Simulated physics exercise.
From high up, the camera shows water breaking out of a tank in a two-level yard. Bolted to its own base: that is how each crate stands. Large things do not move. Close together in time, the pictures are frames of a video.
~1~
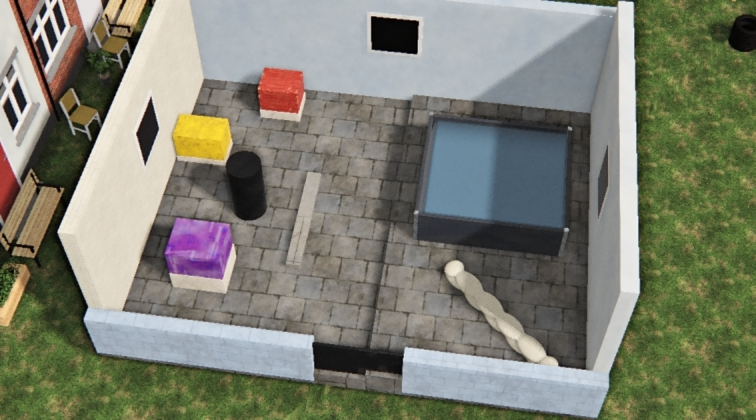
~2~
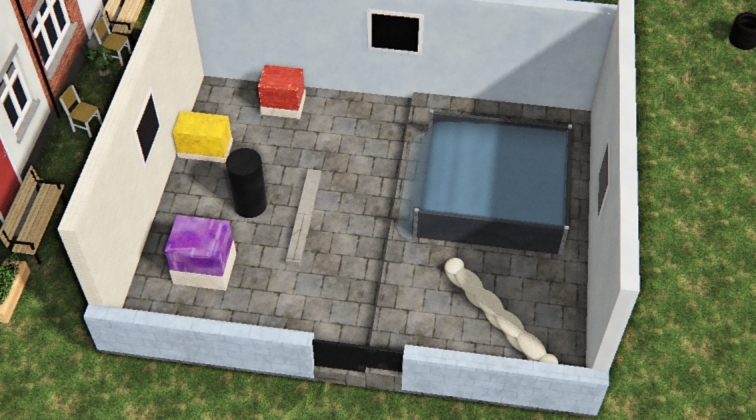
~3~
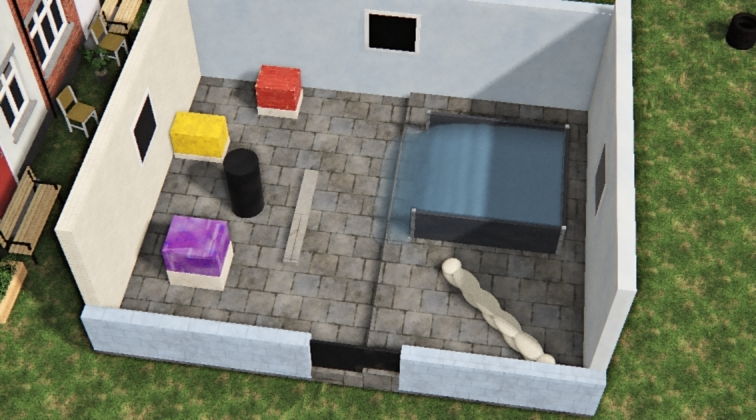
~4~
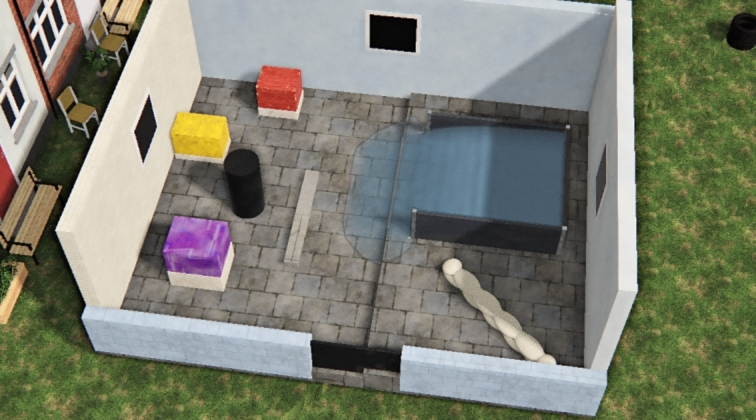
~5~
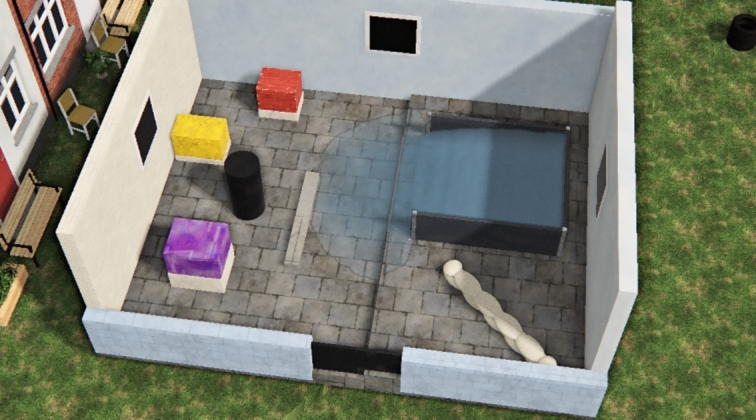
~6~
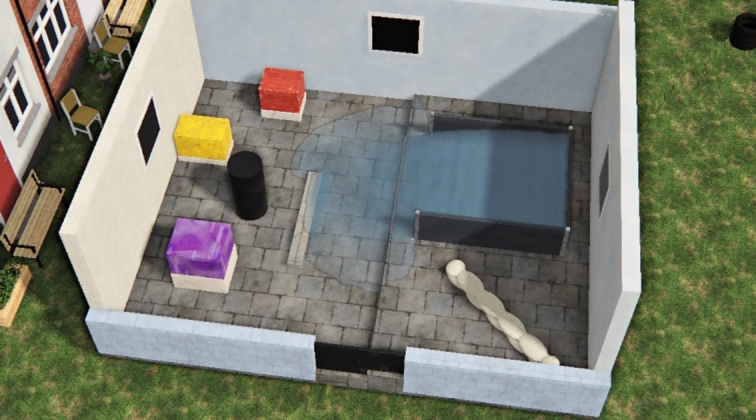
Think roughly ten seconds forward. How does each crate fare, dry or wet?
Result: The red crate is not above the water, the purple crate stays above the water, the yellow crate is not above the water.
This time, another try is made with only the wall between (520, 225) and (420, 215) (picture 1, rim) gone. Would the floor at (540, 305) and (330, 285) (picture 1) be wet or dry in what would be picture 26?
Going in the order you asked, the first is drenched and the second is drenched.
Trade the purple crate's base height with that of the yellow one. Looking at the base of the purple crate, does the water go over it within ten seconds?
Purple crate: Flooded.
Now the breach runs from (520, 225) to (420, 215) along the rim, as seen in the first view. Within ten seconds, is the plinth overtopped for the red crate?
Result - red crate: Untouched.
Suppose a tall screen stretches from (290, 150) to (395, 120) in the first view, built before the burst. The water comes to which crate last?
Looks like the red one.
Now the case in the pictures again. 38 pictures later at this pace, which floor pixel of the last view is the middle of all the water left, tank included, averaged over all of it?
I'd say near (303, 211).
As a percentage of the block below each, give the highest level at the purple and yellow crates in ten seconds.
The first comes to 50 per cent and the second to 280 per cent.
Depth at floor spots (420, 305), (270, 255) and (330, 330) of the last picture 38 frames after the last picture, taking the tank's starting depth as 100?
Some 0, 20 and 25 in a hundred.
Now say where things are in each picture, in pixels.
The first frame shows the water tank at (495, 173) is whole and still.
In the second frame, the front is at (412, 238), out from the gap at (425, 178).
In the third frame, the front is at (406, 130), out from the gap at (422, 179).
In the fourth frame, the front is at (405, 124), out from the gap at (423, 181).
In the fifth frame, the front is at (326, 242), out from the gap at (423, 182).
In the sixth frame, the front is at (302, 148), out from the gap at (426, 182).
A moment on, water covers 40 % of the floor; the red crate water round its plinth, the purple crate water round its plinth, the yellow crate water round its plinth.
Next, water covers 55 % of the floor; the red crate water round its plinth, the purple crate water round its plinth, the yellow crate water round its plinth.
Then, water covers 65 % of the floor; the red crate water round its plinth, the purple crate water round its plinth, the yellow crate water round its plinth.
Later, water covers 70 % of the floor; the red crate water round its plinth, the purple crate water round its plinth, the yellow crate water round its plinth.
In the end, water covers 65 % of the floor; the red crate was topped, the purple crate stayed above the water, the yellow crate was topped.
